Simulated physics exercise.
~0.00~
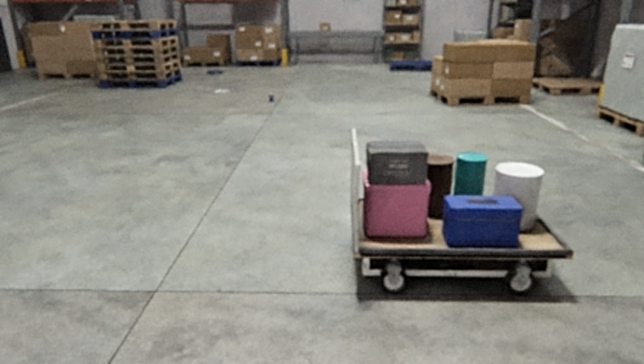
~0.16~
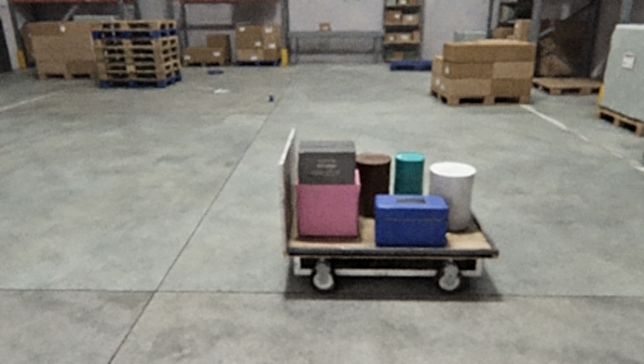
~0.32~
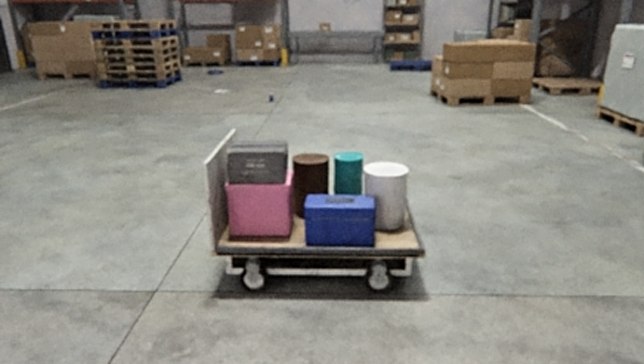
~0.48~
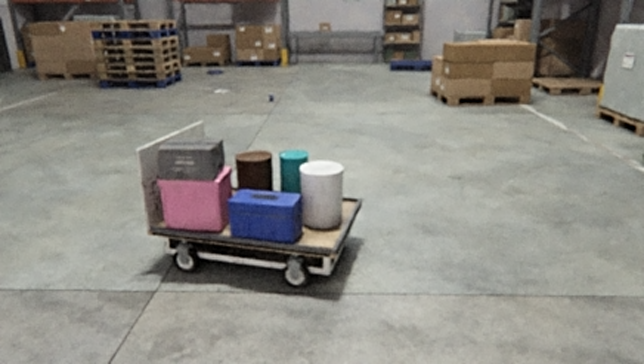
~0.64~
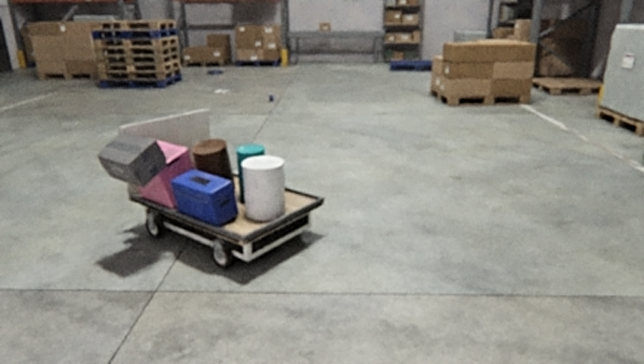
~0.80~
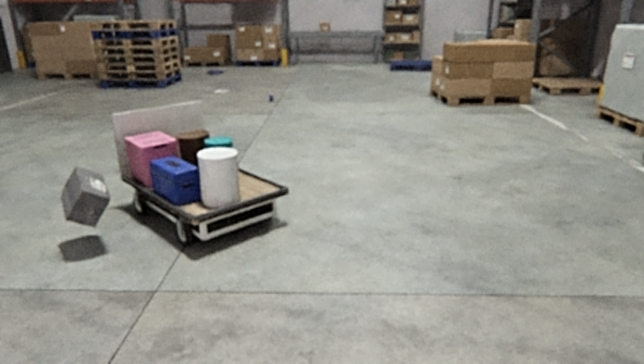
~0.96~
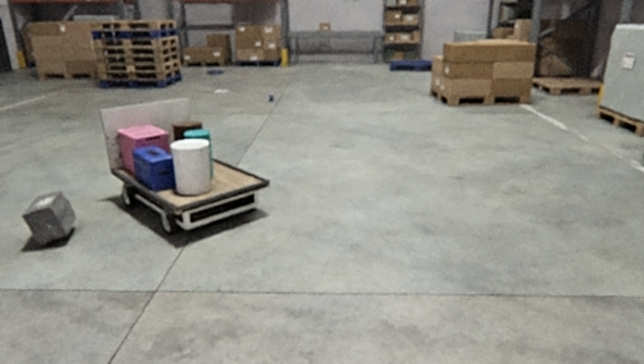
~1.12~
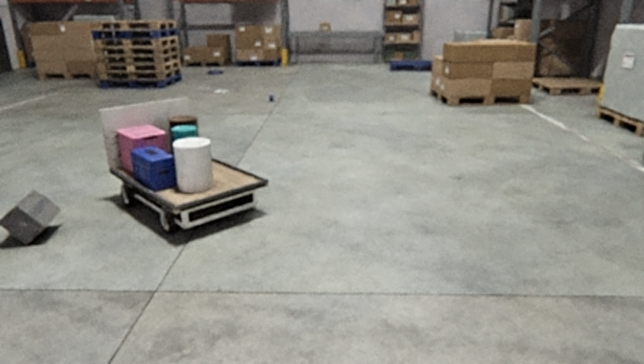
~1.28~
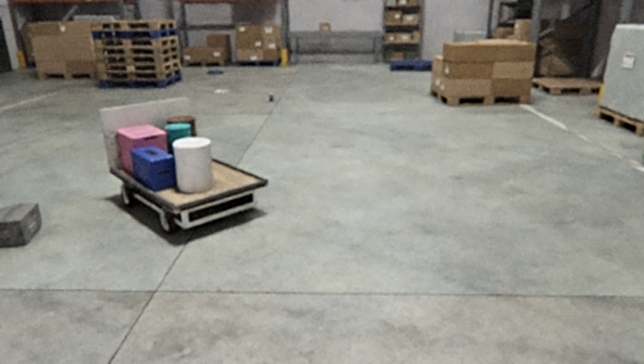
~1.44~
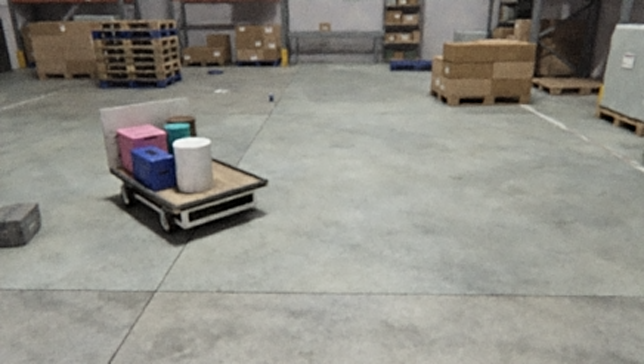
At the start, a flat cart with a tall board at its left end stands on a warehouse floor, carrying a pink tote with a grey parcel on top, a blue toolbox, and brown, turquoise and white round containers. The cart rolls left across the concrete, then swings away toward the back. As it turns, the grey parcel tips off the near left side, drops to the floor and tumbles away to the left. The cart stops soon after, its other load shifted but still aboard. It ends standing at an angle, with the parcel lying still at the left edge.
